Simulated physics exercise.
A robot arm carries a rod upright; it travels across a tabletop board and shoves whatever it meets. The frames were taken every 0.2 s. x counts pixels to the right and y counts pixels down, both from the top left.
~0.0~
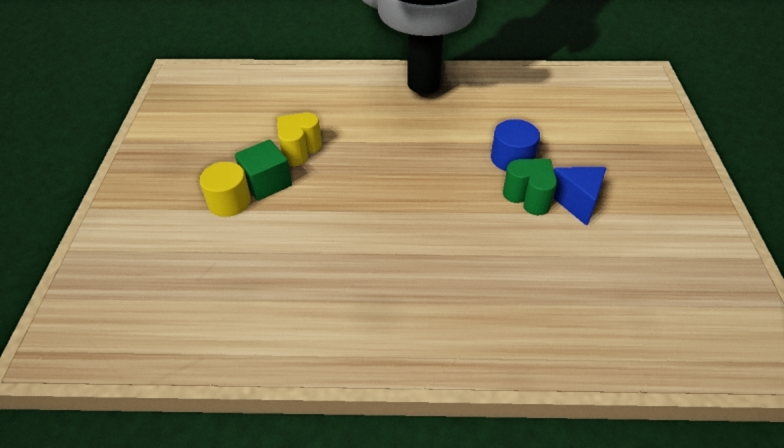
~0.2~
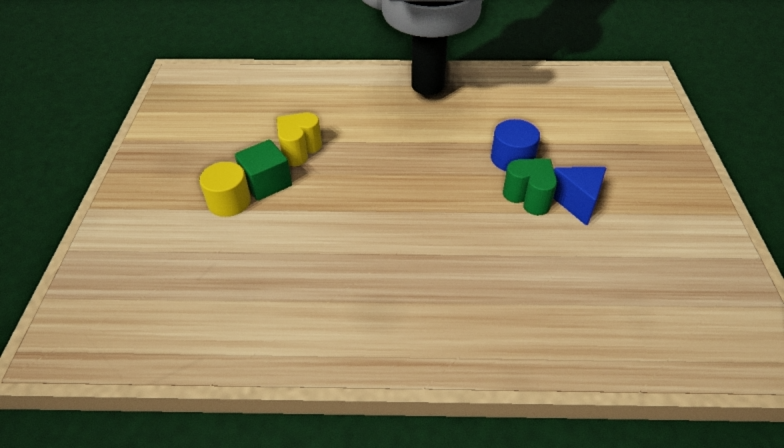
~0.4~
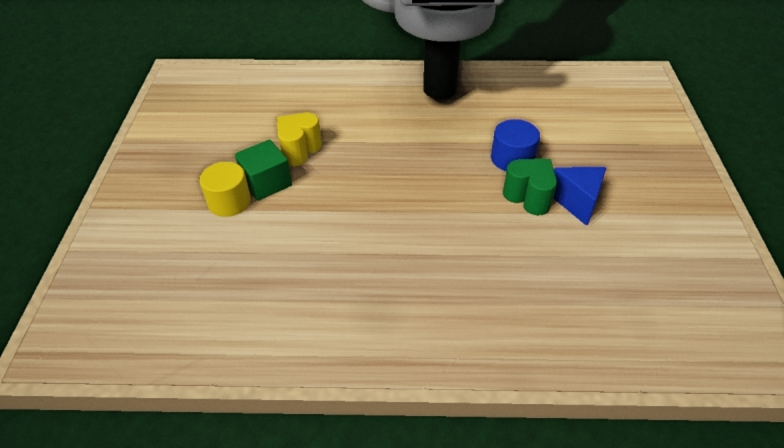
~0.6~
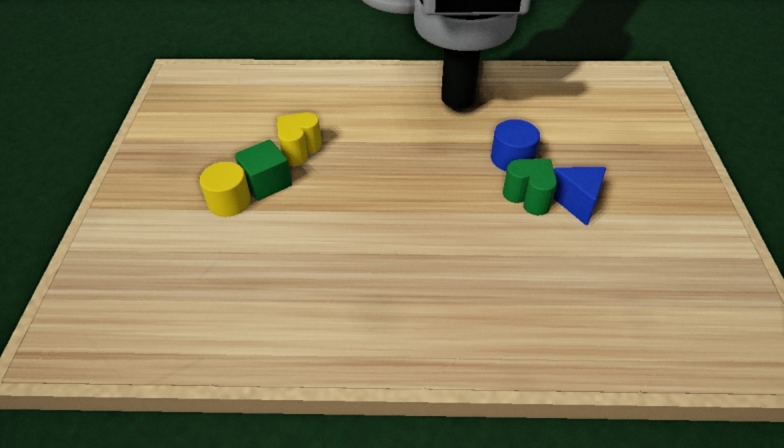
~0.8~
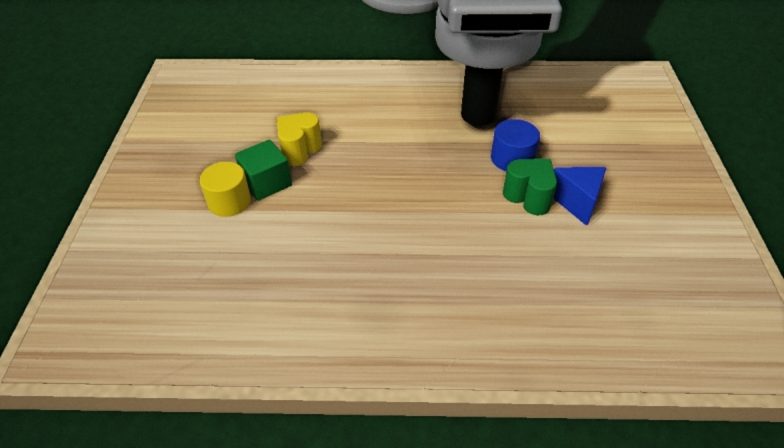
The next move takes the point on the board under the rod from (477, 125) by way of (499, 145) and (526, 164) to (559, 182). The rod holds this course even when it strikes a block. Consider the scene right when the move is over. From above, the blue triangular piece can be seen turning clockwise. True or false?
My answer: False.
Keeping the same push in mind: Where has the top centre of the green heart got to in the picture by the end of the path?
I'd place it at (539, 203), taking the centre of its top.
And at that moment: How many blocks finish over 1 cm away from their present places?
Going by the path, three or more blocks will move.
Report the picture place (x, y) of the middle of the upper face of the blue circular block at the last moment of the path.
The spot you're after is about (575, 186) in the image.
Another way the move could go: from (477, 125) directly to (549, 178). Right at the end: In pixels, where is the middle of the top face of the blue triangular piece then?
The point I'd pick in the picture is (606, 193).
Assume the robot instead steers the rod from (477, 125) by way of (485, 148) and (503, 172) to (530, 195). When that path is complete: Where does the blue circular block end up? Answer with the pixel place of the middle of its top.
Its top middle is near (571, 154).
What follows on the original path. One third of the way, rod (502, 136); blue circular block (530, 143).
Two thirds of the way, rod (529, 155); blue circular block (554, 165); green heart (539, 193), turned 25° clockwise; blue triangular piece (596, 183), turned 30° anticlockwise.
At the end, rod (562, 172); blue circular block (575, 186); green heart (539, 203), turned 50° clockwise; blue triangular piece (620, 201), turned 75° anticlockwise.
